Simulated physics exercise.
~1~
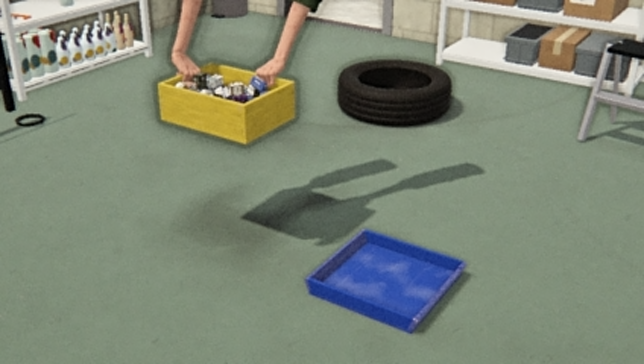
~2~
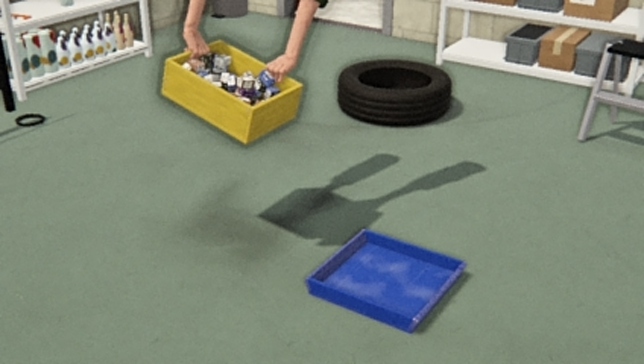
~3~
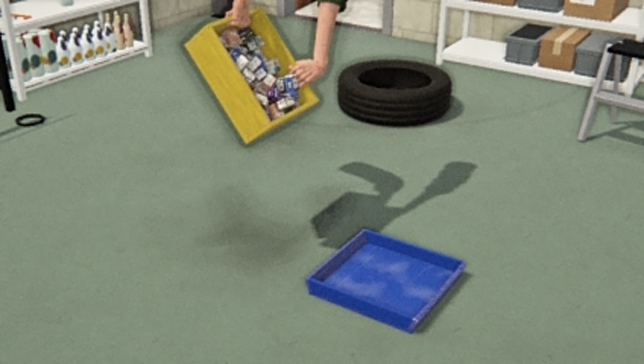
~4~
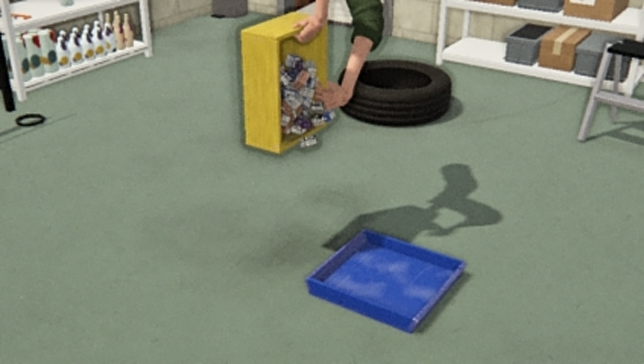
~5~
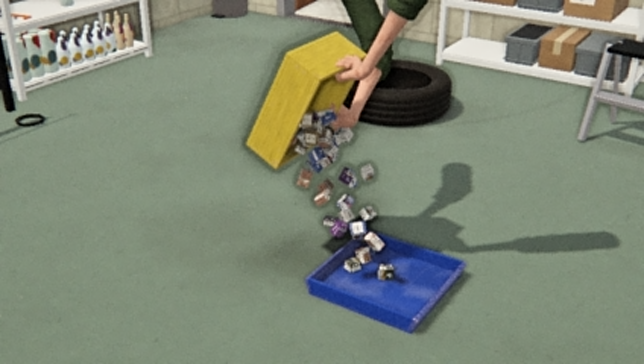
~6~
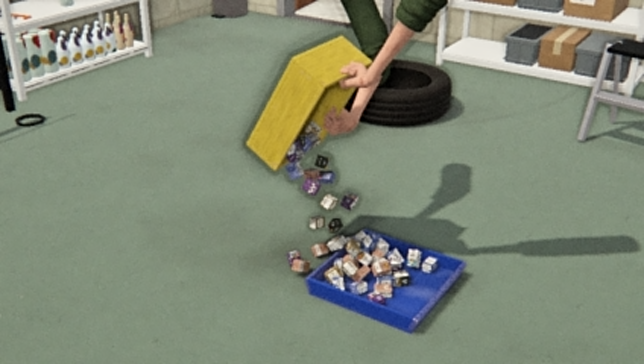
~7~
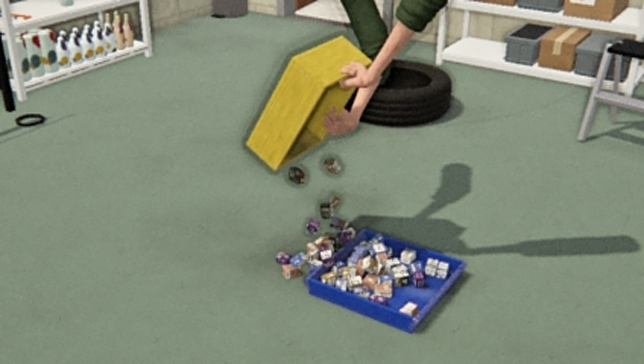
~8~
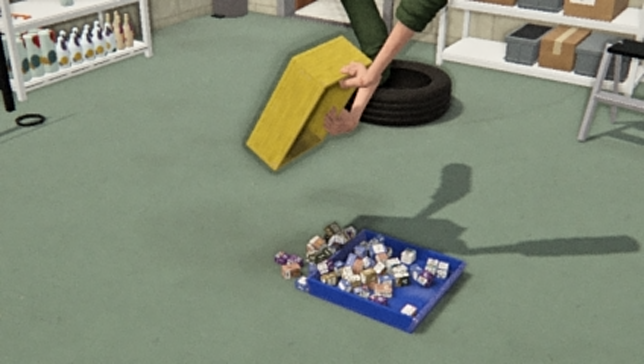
Person tipping a yellow crate of small cartons over a blue tub, most landing inside and the rest piling at its left side.
